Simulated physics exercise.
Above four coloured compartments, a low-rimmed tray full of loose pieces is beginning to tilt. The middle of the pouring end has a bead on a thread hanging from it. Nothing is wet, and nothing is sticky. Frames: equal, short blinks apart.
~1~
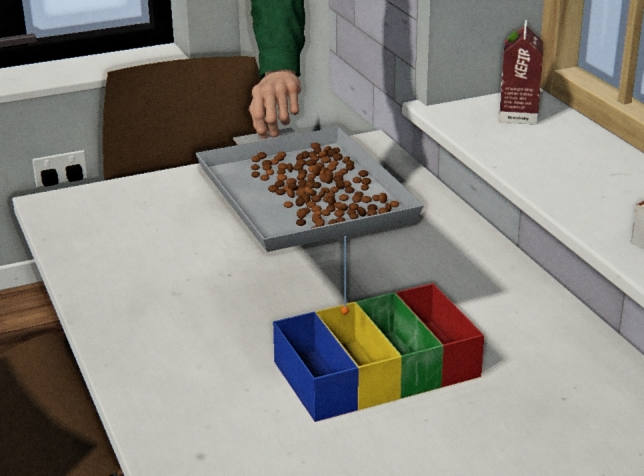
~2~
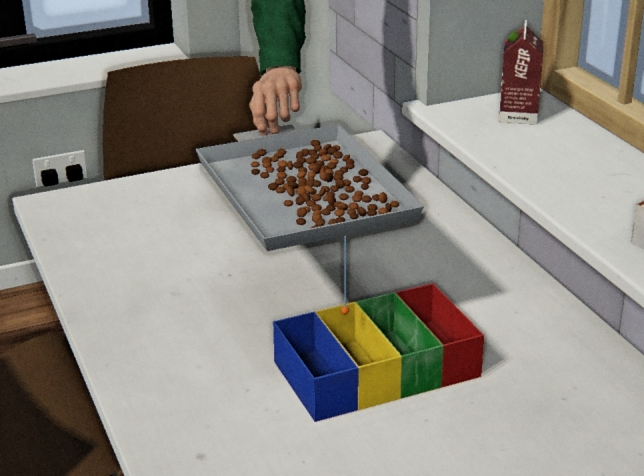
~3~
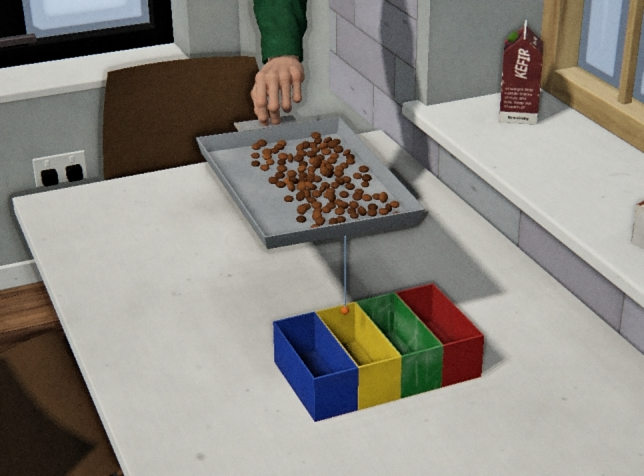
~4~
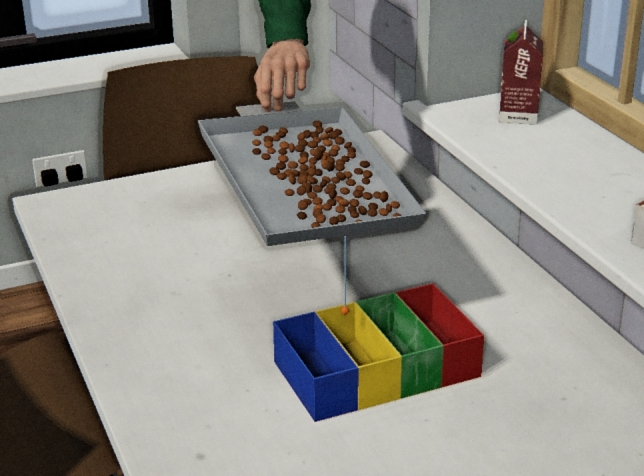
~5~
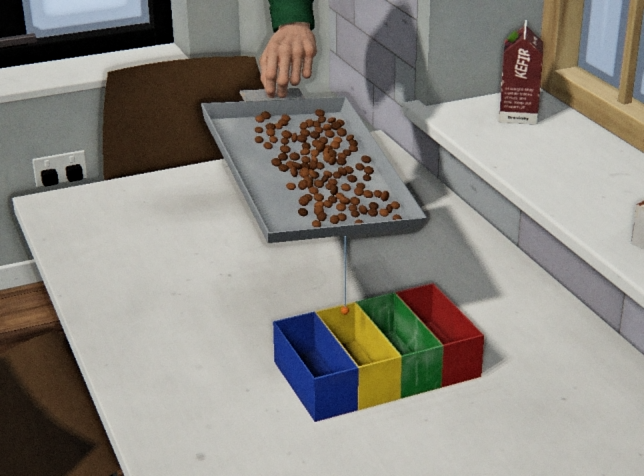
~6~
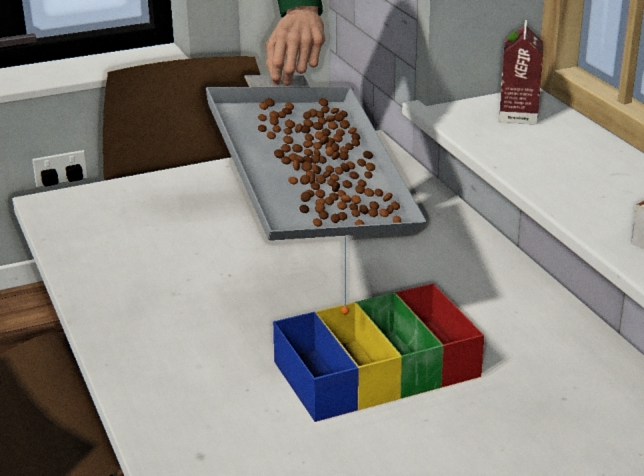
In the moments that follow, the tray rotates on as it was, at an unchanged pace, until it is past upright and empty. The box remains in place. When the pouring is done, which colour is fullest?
Fullest: The red cell.
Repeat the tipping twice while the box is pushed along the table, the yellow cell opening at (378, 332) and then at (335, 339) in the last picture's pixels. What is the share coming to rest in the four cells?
About 100 per cent, then about 90 per cent.
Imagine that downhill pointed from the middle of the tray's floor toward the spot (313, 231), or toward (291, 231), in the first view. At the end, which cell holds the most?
The first time it's blue, the second time it's that blue cell.
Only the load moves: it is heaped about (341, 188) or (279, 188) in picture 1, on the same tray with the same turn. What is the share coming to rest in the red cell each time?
You'd get 60 % the first time and 50 % the second.
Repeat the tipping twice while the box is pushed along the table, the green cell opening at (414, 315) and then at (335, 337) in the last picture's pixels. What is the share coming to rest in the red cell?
It comes to roughly 20 per cent in one try and roughly 10 per cent in the next.
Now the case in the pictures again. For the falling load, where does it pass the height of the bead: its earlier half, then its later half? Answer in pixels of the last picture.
Close to (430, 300), then close to (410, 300).
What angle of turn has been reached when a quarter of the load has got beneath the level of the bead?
It is at around 85 degrees by then.
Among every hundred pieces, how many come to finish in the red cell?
My best guess is about 60 in a hundred.
Shortly afterwards, tray tipped steeply; all but a few on the tray; only a few falling or outside the box.
Next, tray tipped past a quarter turn; a little on the tray; near half in the red cell; near a quarter in the green cell; only a few in the yellow cell; a little falling or outside the box.
Some moments later, tray tipped past a quarter turn; near two thirds in the red cell; near a third in the green cell; only a few in the yellow cell.
In the end, tray tipped past a quarter turn; near two thirds in the red cell; near a third in the green cell; only a few in the yellow cell; none at all in the blue cell.
